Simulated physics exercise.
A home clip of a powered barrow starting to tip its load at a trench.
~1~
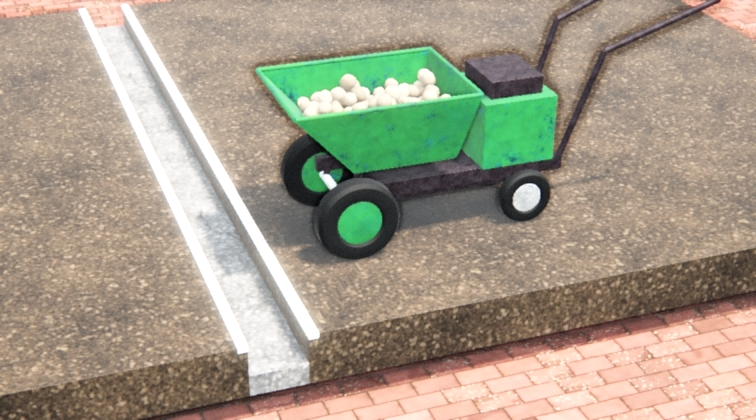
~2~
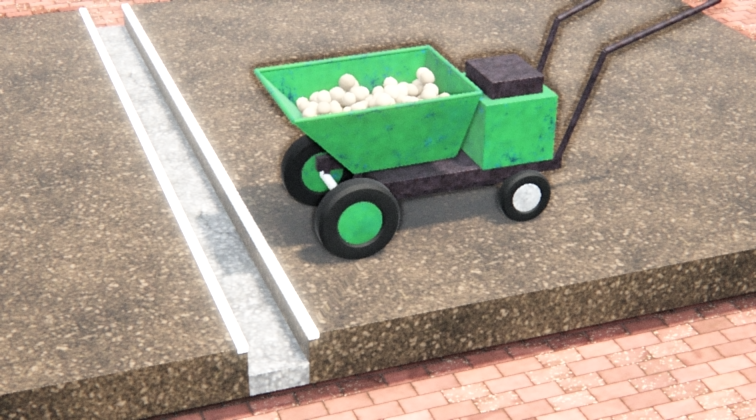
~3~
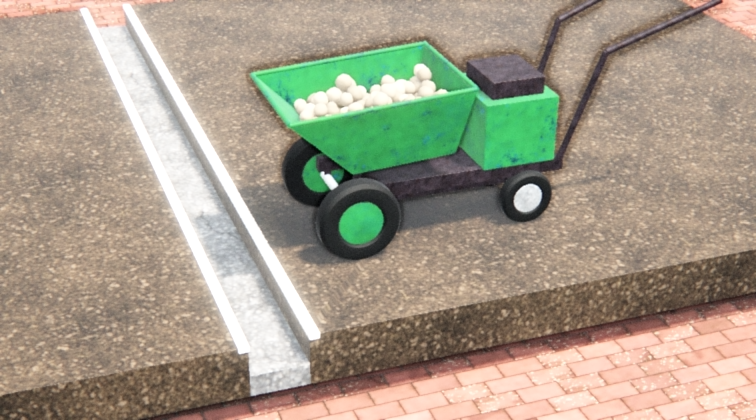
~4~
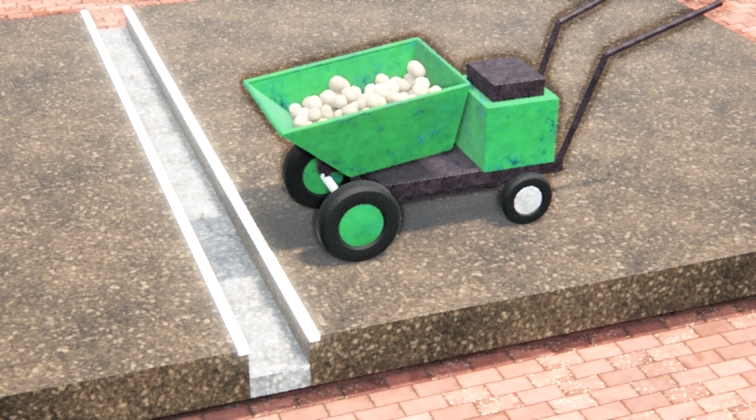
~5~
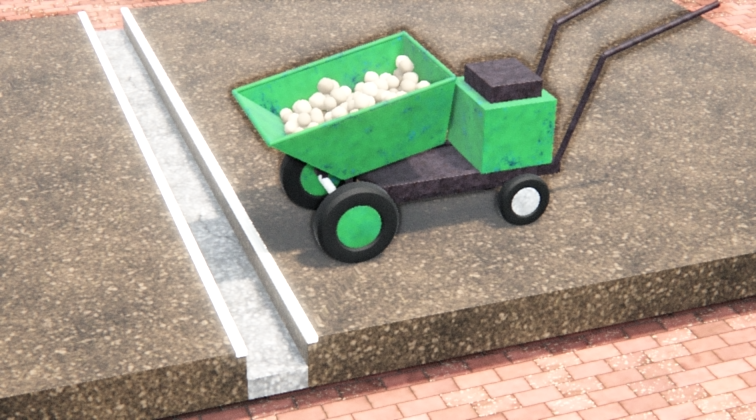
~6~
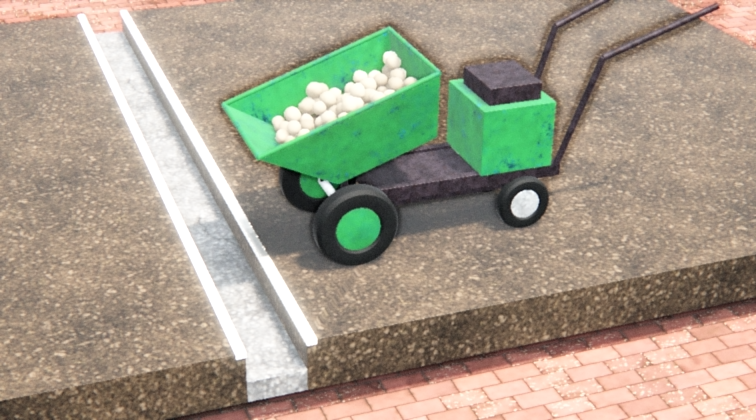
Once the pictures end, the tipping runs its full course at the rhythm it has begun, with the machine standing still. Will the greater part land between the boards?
Between the edges lies less than half of the load.
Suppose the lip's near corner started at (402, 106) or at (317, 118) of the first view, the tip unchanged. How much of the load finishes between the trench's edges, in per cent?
In turn 40 and 40 in a hundred.
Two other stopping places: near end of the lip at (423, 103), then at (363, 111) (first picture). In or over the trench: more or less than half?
The first try: Under half. The second: Above a half.
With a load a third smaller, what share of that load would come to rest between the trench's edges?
About 20 per cent.
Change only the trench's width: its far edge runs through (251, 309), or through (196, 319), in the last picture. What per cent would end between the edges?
Roughly 0 per cent, and 50 per cent.
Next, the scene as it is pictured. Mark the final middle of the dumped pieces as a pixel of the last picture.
Close to (158, 262).
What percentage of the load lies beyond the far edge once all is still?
Near 50 %.
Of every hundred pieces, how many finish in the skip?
Roughly 35 in a hundred.
Soon, skip tipped steeply; all in the skip.
A while on, skip tipped right over; most in the skip; a stray few in or heaped over the trench; about a quarter beyond it; a stray few falling.
Towards the end, skip tipped right over; about a third in the skip; a small part in or heaped over the trench; about half beyond it.
Finally, skip tipped right over; about a third in the skip; a small part in or heaped over the trench; about half beyond it.
